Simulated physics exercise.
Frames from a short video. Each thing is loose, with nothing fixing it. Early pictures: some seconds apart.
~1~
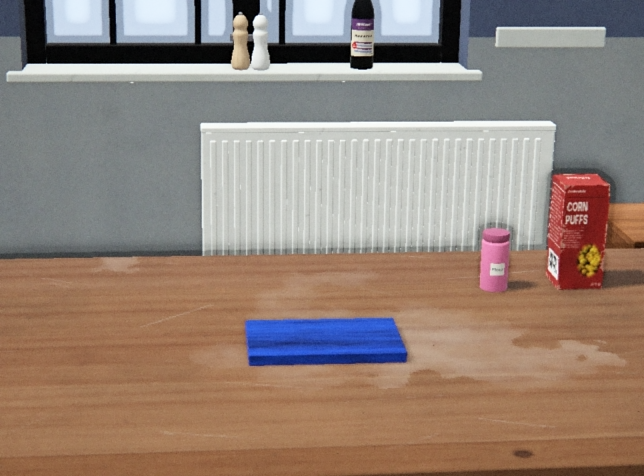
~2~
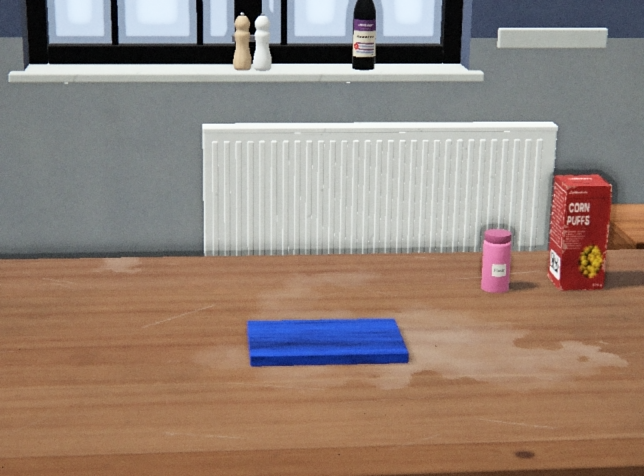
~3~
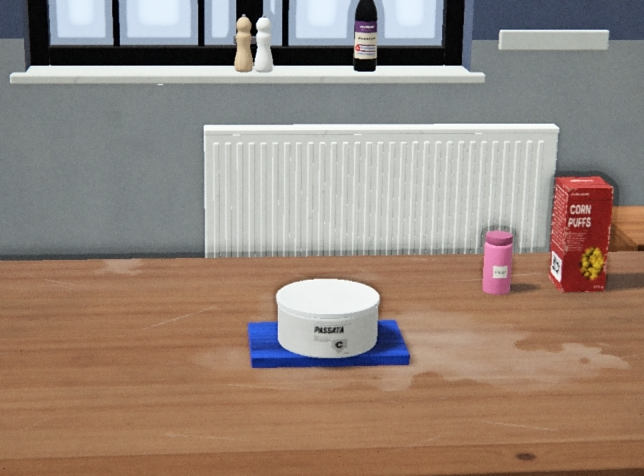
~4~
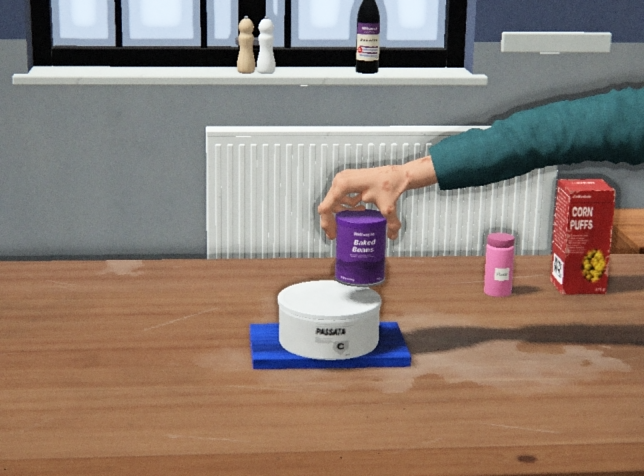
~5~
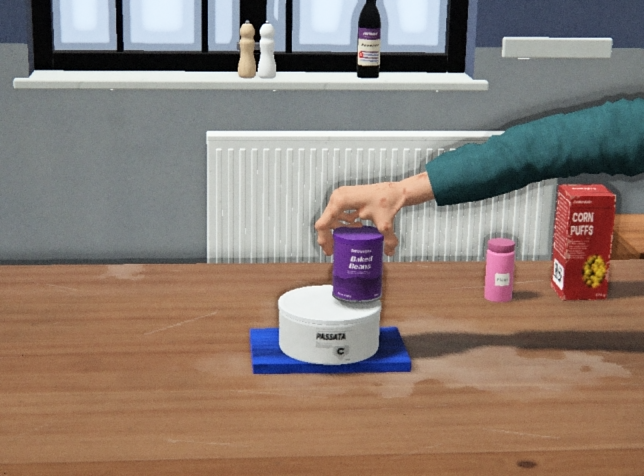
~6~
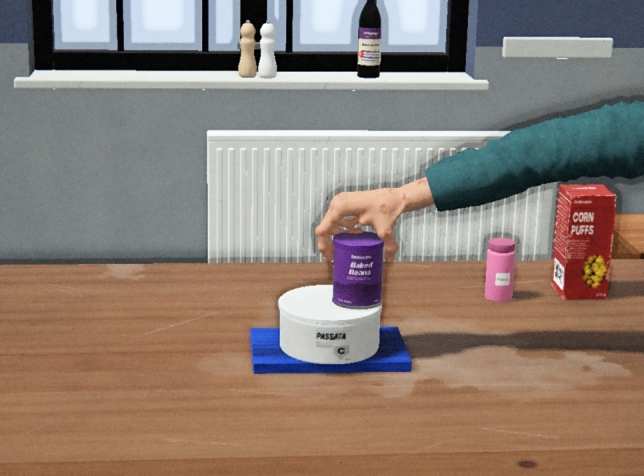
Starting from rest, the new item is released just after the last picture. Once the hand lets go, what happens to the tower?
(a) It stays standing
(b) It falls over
(a) It stays standing.
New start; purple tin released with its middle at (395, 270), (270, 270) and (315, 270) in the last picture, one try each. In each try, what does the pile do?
Attempt one, the pile falls over; attempt two, it falls over; attempt three, it survives.
Then, 0.30 s after the last picture, nothing has stirred.
Then, 0.70 s after the last picture, purple tin resting near (358, 270).
At rest, all 5 in place. Seen from the same camera at the end, purple tin near (358, 270). The pile holds.
